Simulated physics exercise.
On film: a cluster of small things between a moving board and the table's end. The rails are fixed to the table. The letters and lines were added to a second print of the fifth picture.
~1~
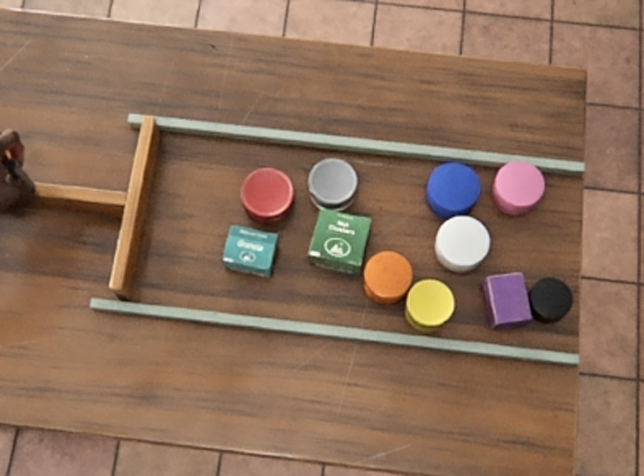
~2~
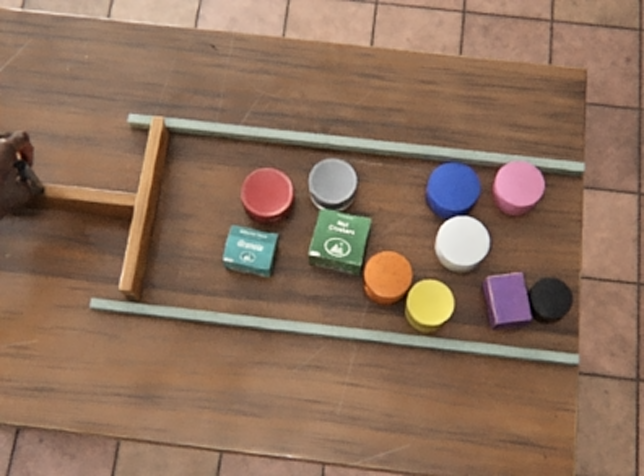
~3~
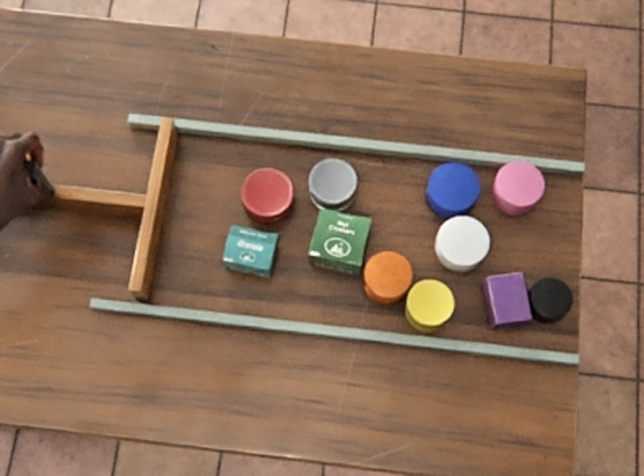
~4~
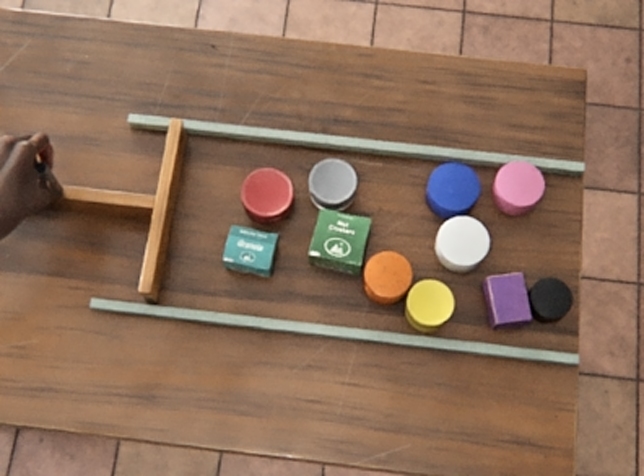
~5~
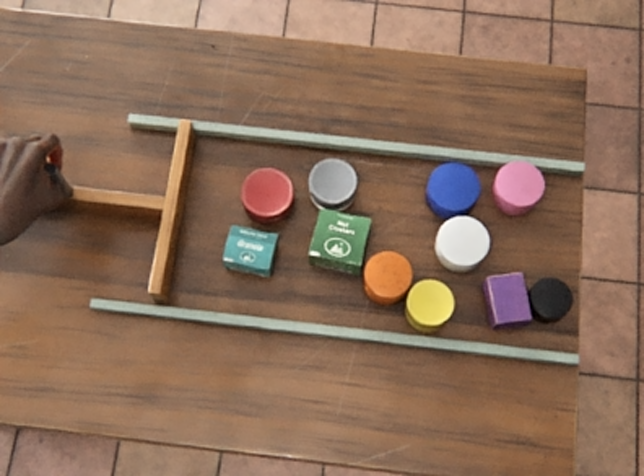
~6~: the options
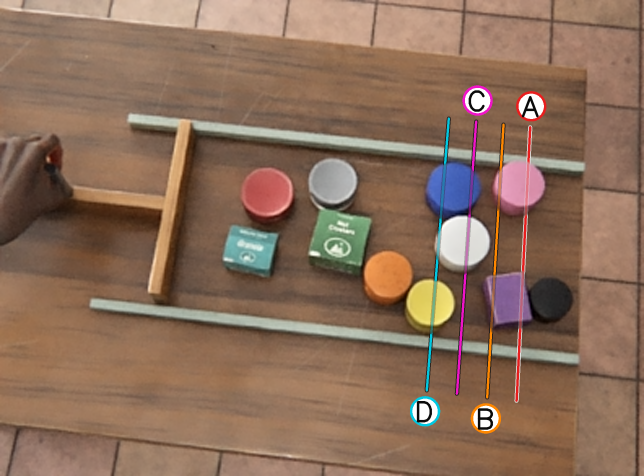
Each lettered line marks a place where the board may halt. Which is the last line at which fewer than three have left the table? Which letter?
No farther than D.
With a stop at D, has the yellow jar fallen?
By then, no.
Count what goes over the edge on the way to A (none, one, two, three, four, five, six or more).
In all, six or more.
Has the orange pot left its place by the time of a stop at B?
Yes.
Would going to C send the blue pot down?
No.
On the copy, A at (524, 257); B at (496, 254); C at (467, 251); D at (438, 248).
On D. First, board (266, 214); grey tin (349, 183); orange pot (391, 281).
Then, board (363, 225); black pot (583, 293); purple block (551, 313).
Finally, board (438, 234); purple block over the edge; black pot over the edge; two fallen.
By contrast, A drops seven; B drops five; C drops five.
